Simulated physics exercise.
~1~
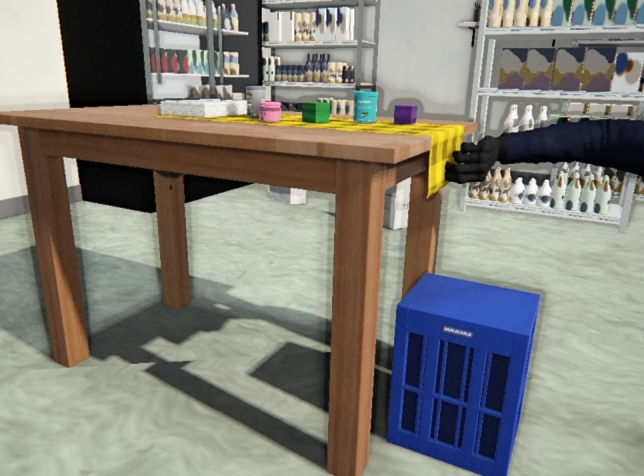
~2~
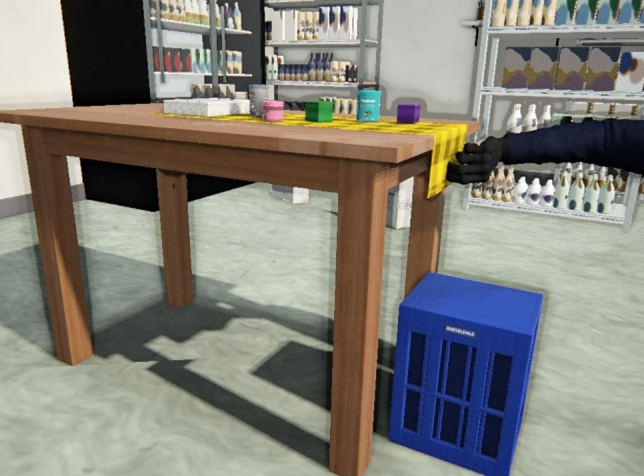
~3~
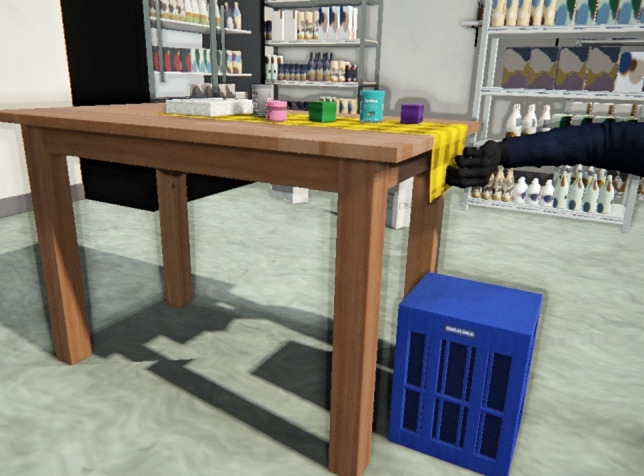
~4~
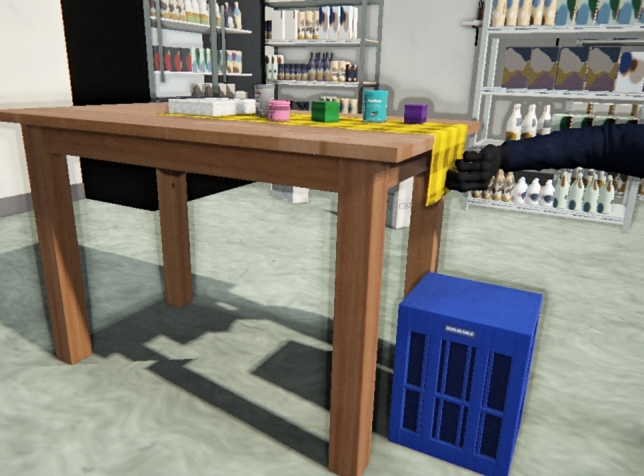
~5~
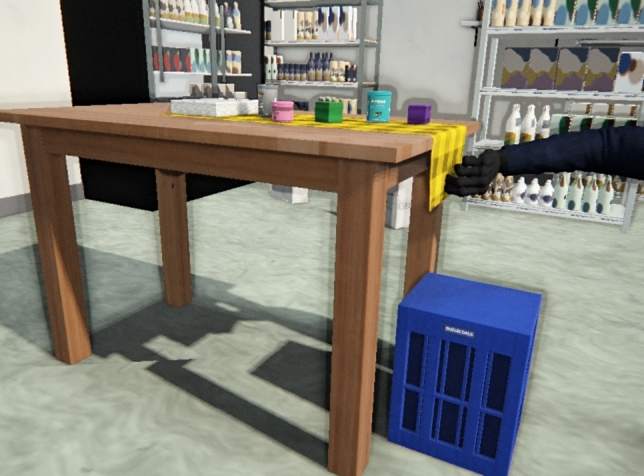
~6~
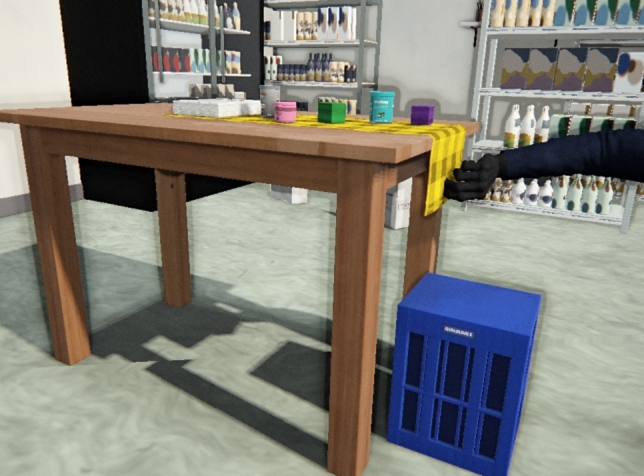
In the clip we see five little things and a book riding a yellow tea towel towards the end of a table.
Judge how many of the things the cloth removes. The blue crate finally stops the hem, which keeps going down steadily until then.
It removes two.
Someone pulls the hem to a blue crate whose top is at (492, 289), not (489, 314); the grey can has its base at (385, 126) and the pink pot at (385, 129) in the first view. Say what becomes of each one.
The grey can falls, the pink pot tumbles off.
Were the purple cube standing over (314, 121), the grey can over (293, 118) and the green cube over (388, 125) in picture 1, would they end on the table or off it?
The purple cube stays put; the grey can stays put; the green cube ends up off.
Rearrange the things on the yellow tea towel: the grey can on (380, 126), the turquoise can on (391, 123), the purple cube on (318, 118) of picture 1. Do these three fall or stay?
The grey can? It tips off. The turquoise can tips off, and the purple cube stays where it is.
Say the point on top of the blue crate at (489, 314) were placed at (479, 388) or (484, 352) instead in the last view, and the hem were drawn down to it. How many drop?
In that case 4 and 3.
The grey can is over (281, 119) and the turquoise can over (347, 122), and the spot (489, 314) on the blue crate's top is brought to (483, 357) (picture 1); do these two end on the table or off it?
In the end the grey can is still on top and the turquoise can is no longer on top.
Soon after, hem near (441, 252); purple cube gone.
After that, hem near (439, 279); purple cube and turquoise can gone.
And then, hem on the crate; purple cube and turquoise can gone.
In the end, hem on the crate; purple cube and turquoise can gone. The answer is two.
